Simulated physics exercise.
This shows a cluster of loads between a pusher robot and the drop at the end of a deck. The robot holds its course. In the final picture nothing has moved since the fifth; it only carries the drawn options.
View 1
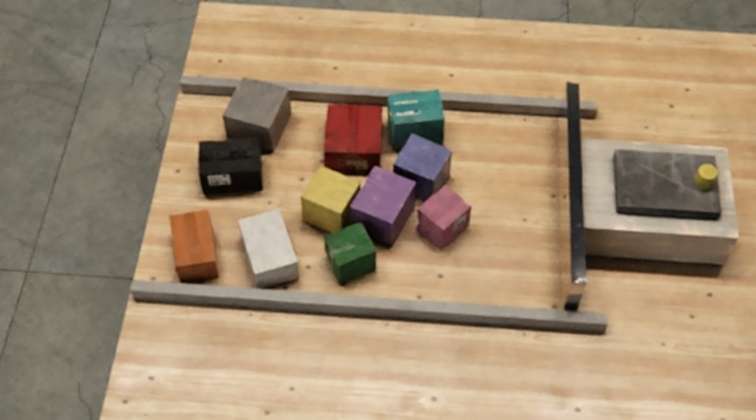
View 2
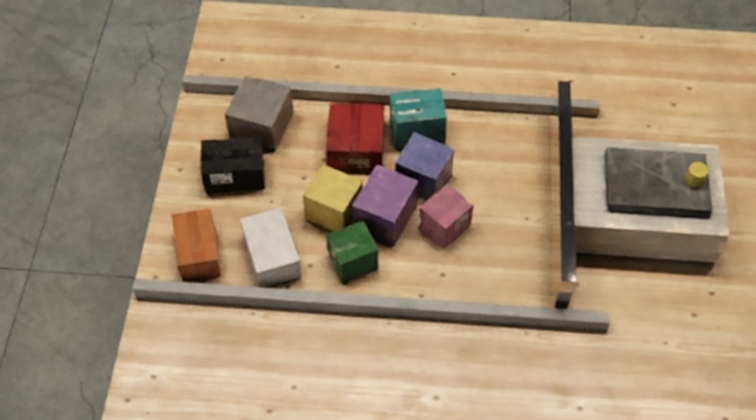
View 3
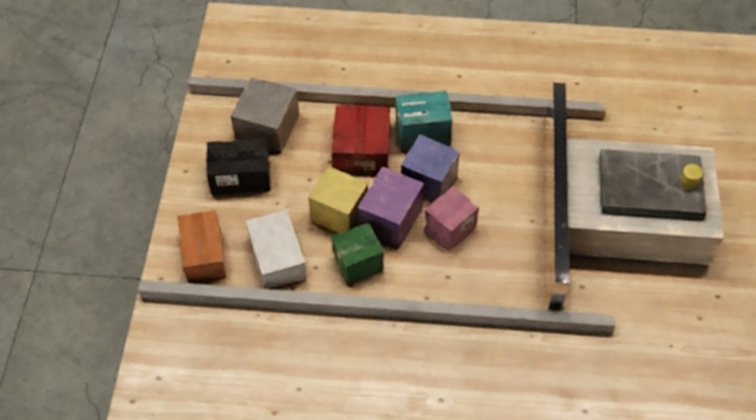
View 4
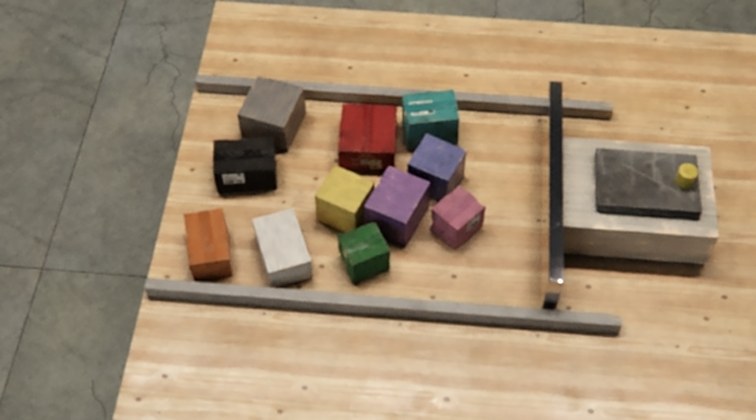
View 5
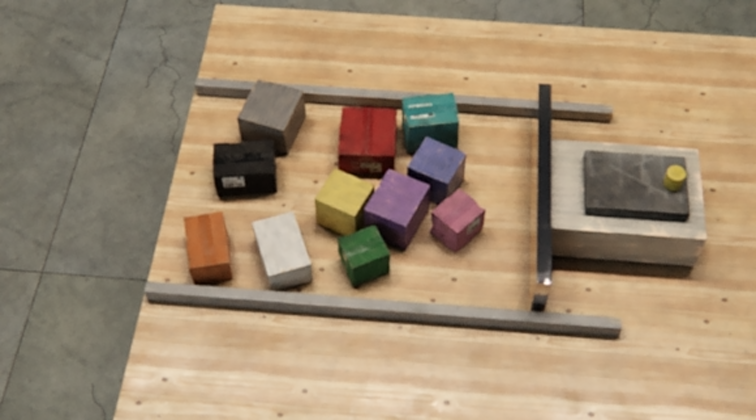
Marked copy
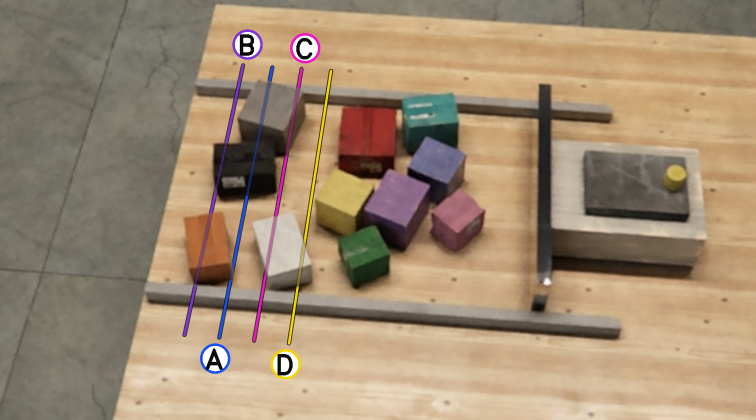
To begin with, a pale block-shaped robot with a dark top and a long dark bar stands right of a cluster of colourful boxes between two grey rails. It then creeps leftward, narrowing the gap to the pink box, while the boxes stay in place on the wooden deck.
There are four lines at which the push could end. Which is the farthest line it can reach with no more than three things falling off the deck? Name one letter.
Line C.
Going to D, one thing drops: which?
It is the black parcel.
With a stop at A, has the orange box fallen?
Yes.
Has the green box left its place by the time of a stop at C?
By then, yes.
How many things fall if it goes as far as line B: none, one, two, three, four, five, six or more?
By then, six or more.
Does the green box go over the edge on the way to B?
No.
On the marked copy, A at (248, 191); B at (216, 188); C at (280, 193); D at (312, 195).
With C. Early on, robot (532, 176); yellow crate (330, 203); turquoise parcel (420, 120).
Further on, robot (436, 169); black parcel (210, 157); grey crate (222, 113).
At the end, robot (363, 164); black parcel over the edge; grey crate over the edge; three fallen.
As for the rest, A drops five; B drops seven; D is within the limit but short.
